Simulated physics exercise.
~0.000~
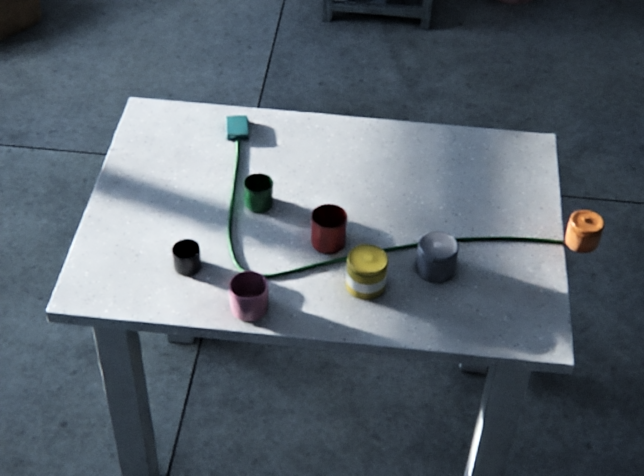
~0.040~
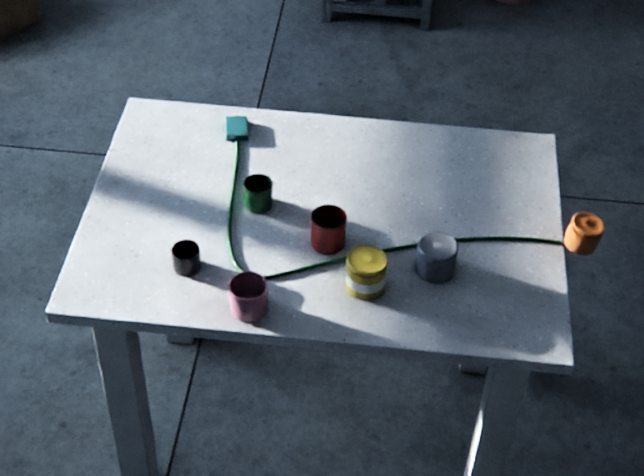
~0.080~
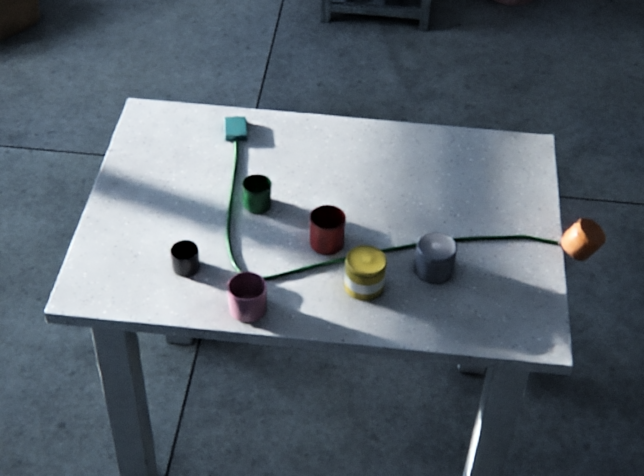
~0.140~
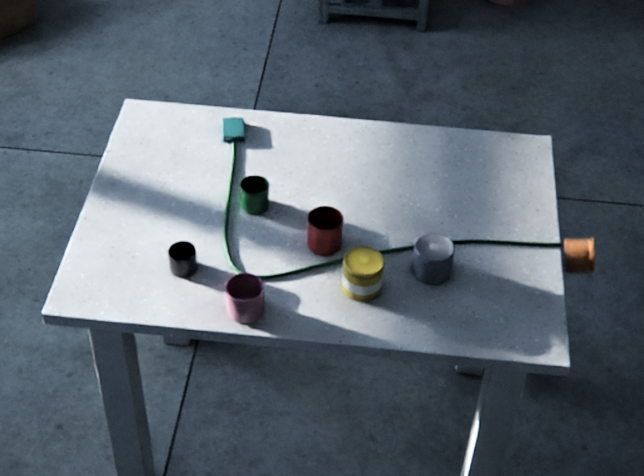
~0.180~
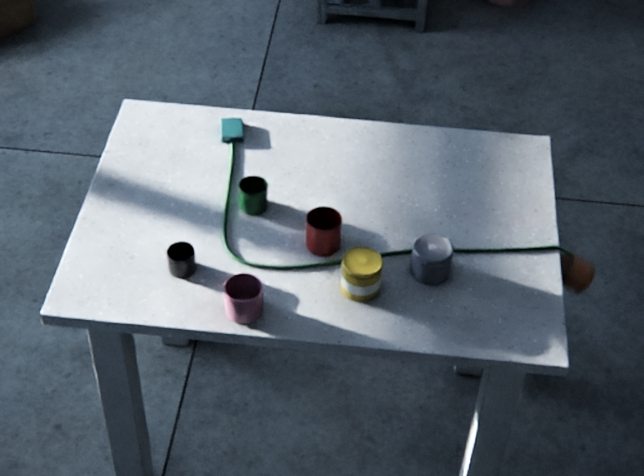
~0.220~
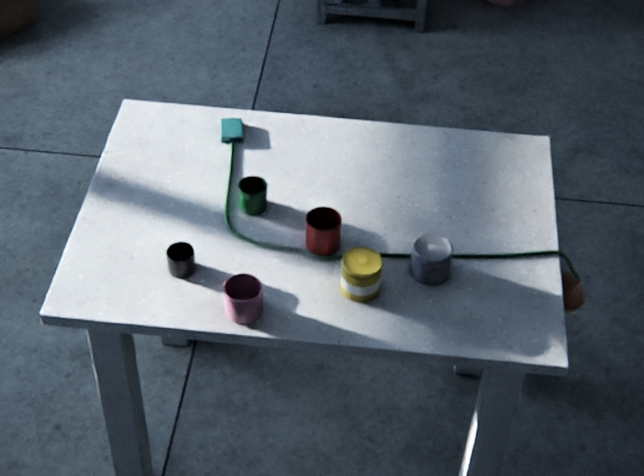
An orange cylindrical object tilts and drops past the right edge of a pale table, seen from above on a grey floor marked with dark lines. A green cable links it to a small teal block at upper left, among green, red, black and pink cups, a yellow tin and a grey tub. As it sinks, the cable straightens and slides away from the pink cup, while the view shifts very slightly.
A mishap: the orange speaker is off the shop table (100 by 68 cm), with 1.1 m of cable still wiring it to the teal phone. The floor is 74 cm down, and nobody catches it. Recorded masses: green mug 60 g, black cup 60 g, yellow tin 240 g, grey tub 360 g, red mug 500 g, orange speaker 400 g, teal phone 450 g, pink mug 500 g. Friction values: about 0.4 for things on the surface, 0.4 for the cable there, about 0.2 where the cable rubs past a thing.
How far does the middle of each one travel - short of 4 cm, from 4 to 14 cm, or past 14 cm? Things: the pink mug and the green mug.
My prediction: The pink mug changes place very little, the green mug changes place a lot.
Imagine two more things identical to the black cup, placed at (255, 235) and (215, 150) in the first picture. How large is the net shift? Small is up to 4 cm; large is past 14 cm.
Big and slight.
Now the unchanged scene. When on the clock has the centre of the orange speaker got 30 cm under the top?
The clock reads 0.65 s at that moment.
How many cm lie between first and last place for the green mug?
The green mug ends up 40 cm from where it started.
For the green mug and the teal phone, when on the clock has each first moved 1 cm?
For the green mug it's 0.28 s, while the teal phone gets there at 0.34 s.
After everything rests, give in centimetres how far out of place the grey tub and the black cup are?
Net shift - grey tub 0 cm, black cup 0 cm.
By 0.5 s, the cable's tail end at (240, 149); green mug 26 cm off its start, orange speaker over the edge, teal phone 3 cm off its start.
By 0.7 s, the cable's tail end at (243, 152); green mug 40 cm off its start, orange speaker over the edge, teal phone 4 cm off its start.
By 1.0 s, the cable's tail end at (244, 152); green mug 40 cm off its start at (413, 130), teal phone 4 cm off its start at (238, 138), orange speaker over the edge.
By 1.2 s, the cable's tail end at (244, 152); green mug 40 cm off its start, teal phone 4 cm off its start, red mug 4 cm off its start.
By 2.4 s, the cable's tail end at (244, 152); green mug 40 cm off its start at (413, 130), pink mug 0 cm off its start at (243, 287), teal phone 4 cm off its start at (238, 138), red mug 4 cm off its start at (335, 208).
